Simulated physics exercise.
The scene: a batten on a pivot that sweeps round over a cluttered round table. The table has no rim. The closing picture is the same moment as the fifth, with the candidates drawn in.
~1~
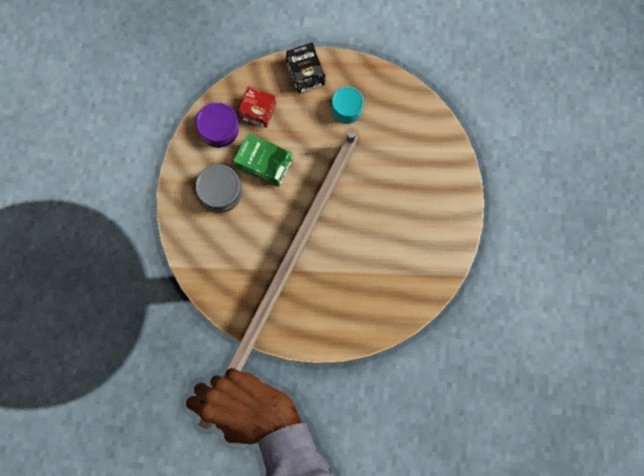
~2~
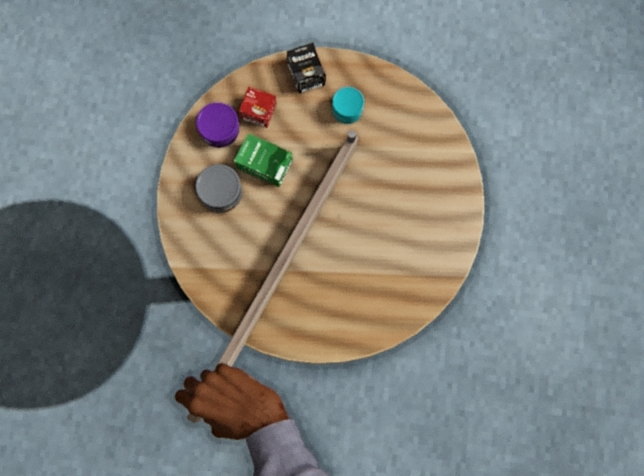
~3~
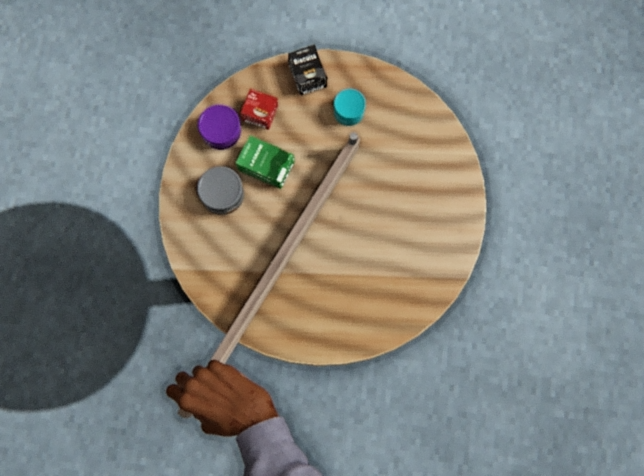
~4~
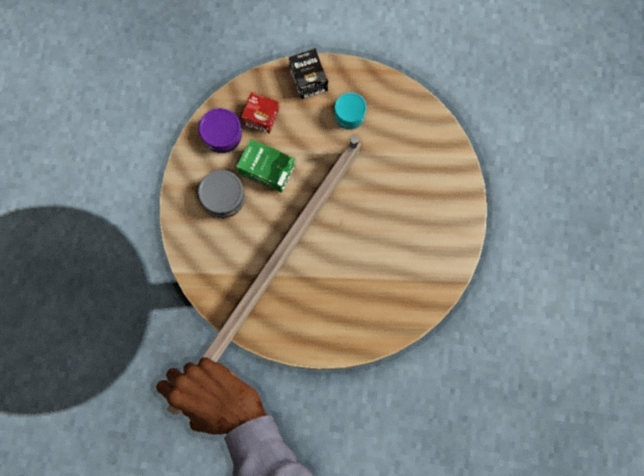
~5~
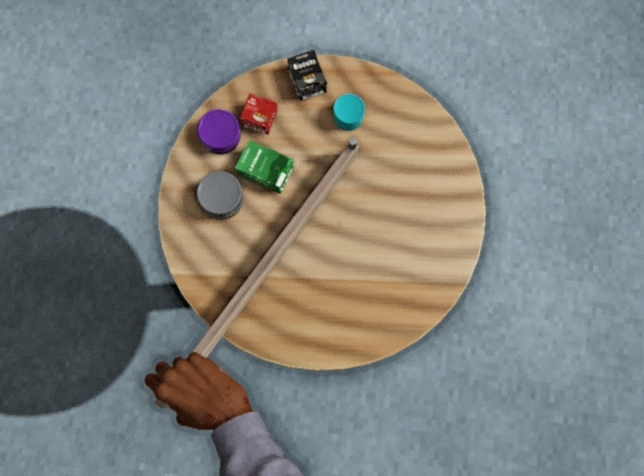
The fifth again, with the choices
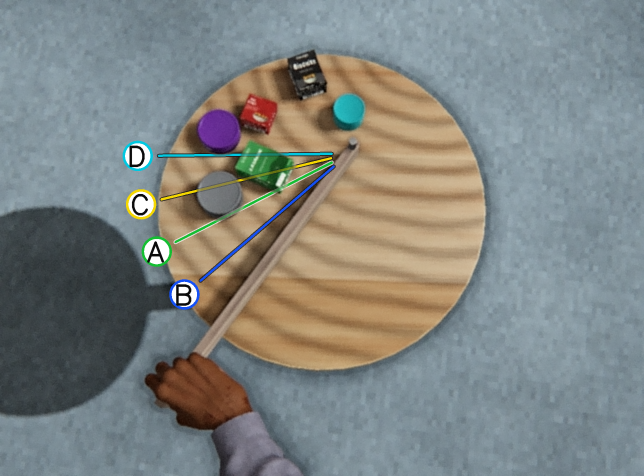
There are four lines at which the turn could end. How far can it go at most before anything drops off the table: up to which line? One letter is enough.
Line D.
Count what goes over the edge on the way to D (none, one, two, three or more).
The count is none.
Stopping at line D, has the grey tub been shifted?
Yes.
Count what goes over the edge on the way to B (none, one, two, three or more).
By then, none.
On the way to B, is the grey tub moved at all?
By then, no.
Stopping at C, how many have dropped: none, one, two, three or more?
In all, none.
On the marked copy, A at (255, 201); B at (269, 223); C at (247, 179); D at (245, 155).
Taking D. A third of the way, arm (265, 203); black packet (307, 75); purple jar (219, 133).
Two thirds of the way, arm (251, 172); purple jar (214, 125); grey tub (207, 164).
When it is over, arm (248, 147); purple jar (214, 95); grey tub (198, 131); nothing has fallen.
As for the rest, A is safe but short; B is safe but short; C is safe but short.
